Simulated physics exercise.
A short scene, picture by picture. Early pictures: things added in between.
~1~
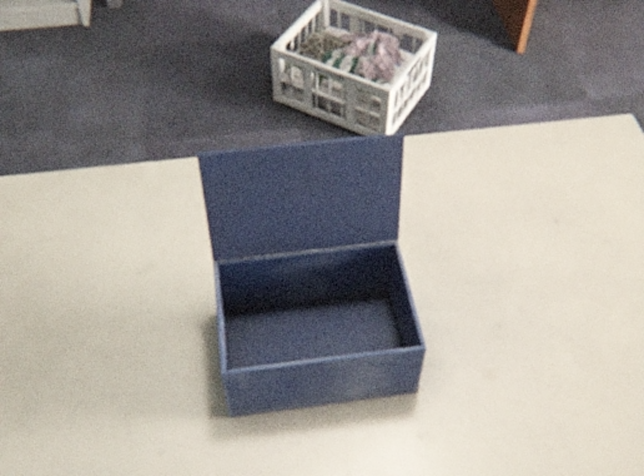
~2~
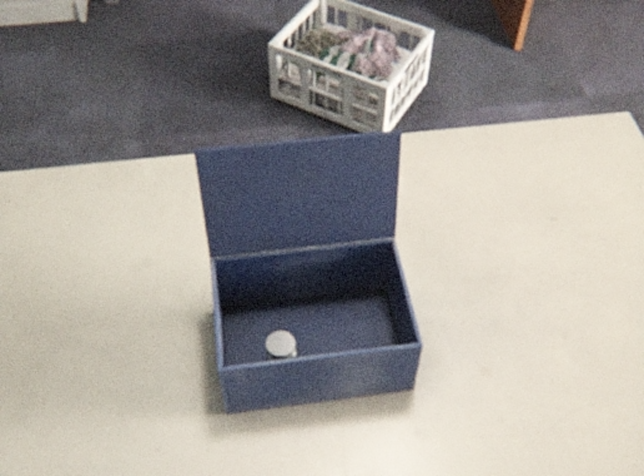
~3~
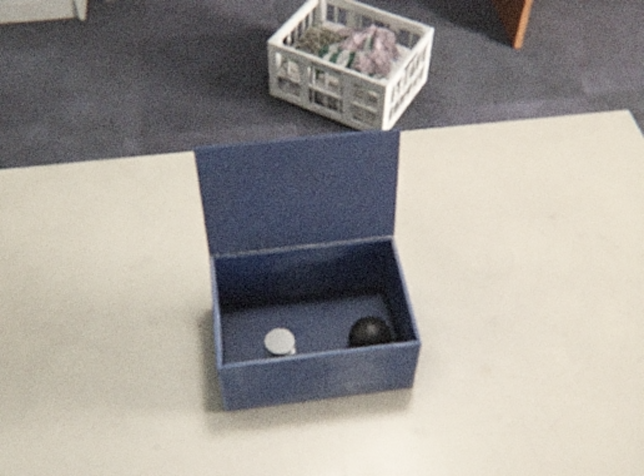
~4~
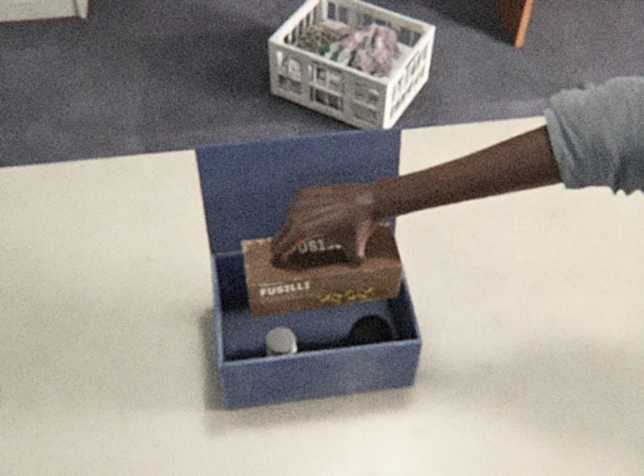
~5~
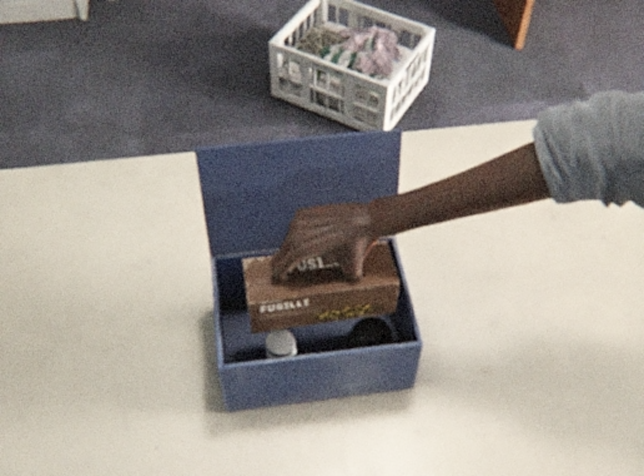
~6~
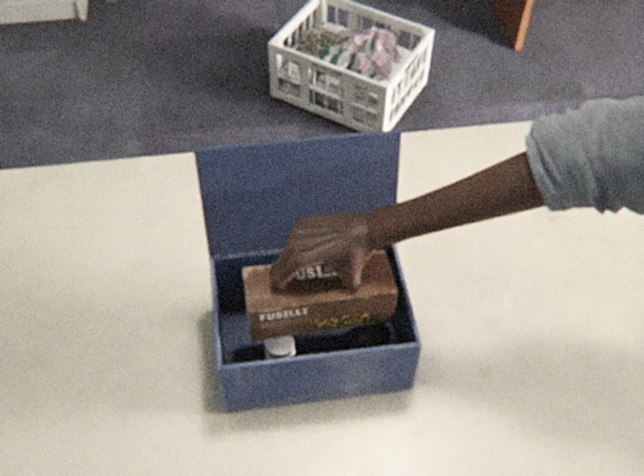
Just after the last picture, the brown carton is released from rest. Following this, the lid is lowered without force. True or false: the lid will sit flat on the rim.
True.
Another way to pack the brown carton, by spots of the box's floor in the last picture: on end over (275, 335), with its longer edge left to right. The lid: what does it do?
Result: Lid not shut.
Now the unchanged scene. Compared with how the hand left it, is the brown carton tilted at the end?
Observation: It tilts over.
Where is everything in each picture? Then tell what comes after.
In the first frame, the last thing is not in view yet.
In the second frame, the last thing is not in view yet.
In the third frame, the last thing is not in view yet.
In the fourth frame, coming down; brown carton (321, 270).
In the fifth frame, coming down; brown carton (320, 287).
In the sixth frame, in place under the hand; brown carton (319, 295).
Then, 1.00 s on from there, lid starting down; brown carton on its side near (321, 308).
Then, 1.70 s on from there, lid 46° above the rim; brown carton on its side near (321, 308).
In the end, lid shut; toppled in the box, brown carton; the other 2 unmoved. At the end, from the last picture's camera, brown carton near (321, 308).
